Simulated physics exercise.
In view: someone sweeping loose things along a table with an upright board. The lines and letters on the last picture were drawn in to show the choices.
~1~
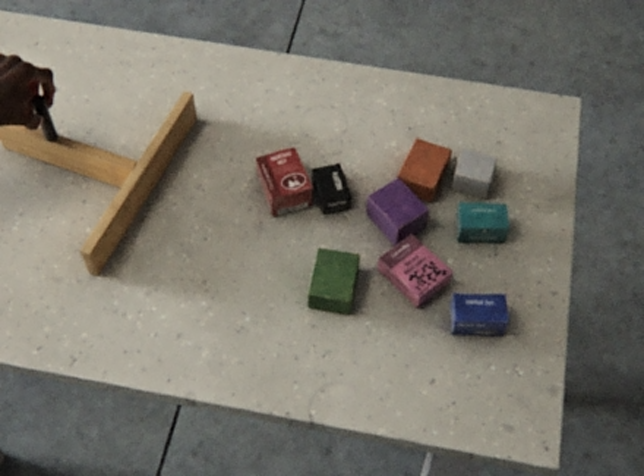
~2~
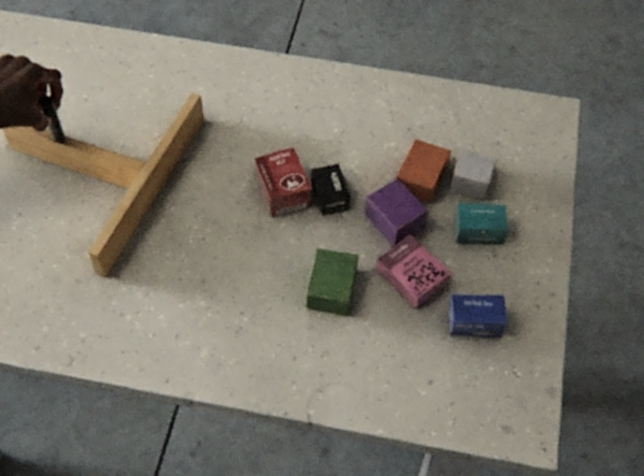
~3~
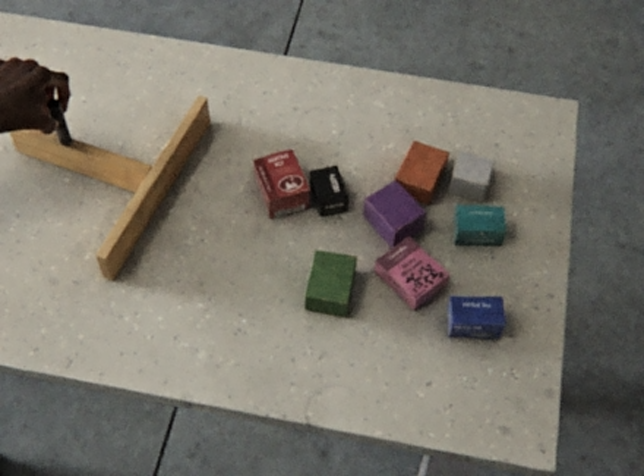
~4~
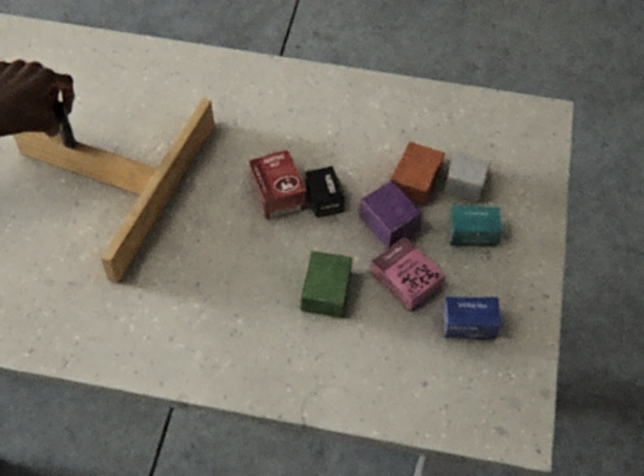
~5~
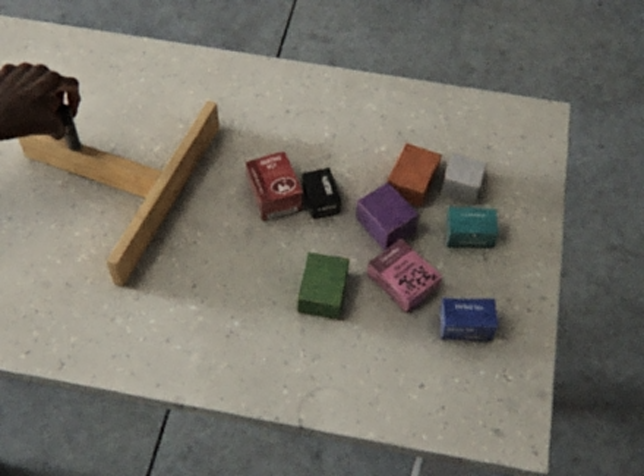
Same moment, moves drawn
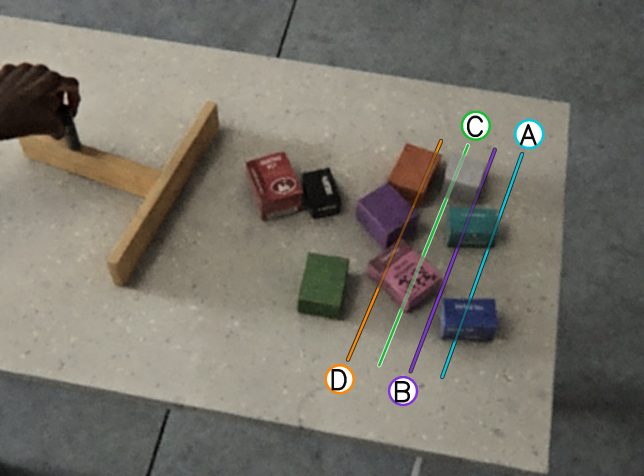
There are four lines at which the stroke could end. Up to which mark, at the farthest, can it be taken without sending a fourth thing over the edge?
Stop at A.
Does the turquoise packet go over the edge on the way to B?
Yes.
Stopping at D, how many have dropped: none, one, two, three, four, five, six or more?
In all, none.
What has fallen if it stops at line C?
The turquoise packet goes over.
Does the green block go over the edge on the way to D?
No.
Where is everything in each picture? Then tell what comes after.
Board (140, 167); black box (331, 189); white block (474, 174), in the first frame.
Board (147, 169); pink packet (413, 271), in the second frame.
Board (155, 172); turquoise packet (480, 226), in the third frame.
Board (159, 174); blue box (471, 318), in the fourth frame.
Board (165, 177); green block (324, 286); black box (321, 193); white block (464, 179), in the fifth frame.
On the marked copy, A at (485, 256); B at (456, 251); C at (427, 246); D at (398, 241).
Taking A. A third of the way, board (278, 196); purple block (396, 219); black box (352, 206).
Two thirds of the way, board (393, 215); turquoise packet (558, 238); purple block (505, 234).
When it is over, board (487, 231); purple block over the edge; turquoise packet over the edge; three fallen.
As for the rest, B is within the limit but short; C is within the limit but short; D is within the limit but short.
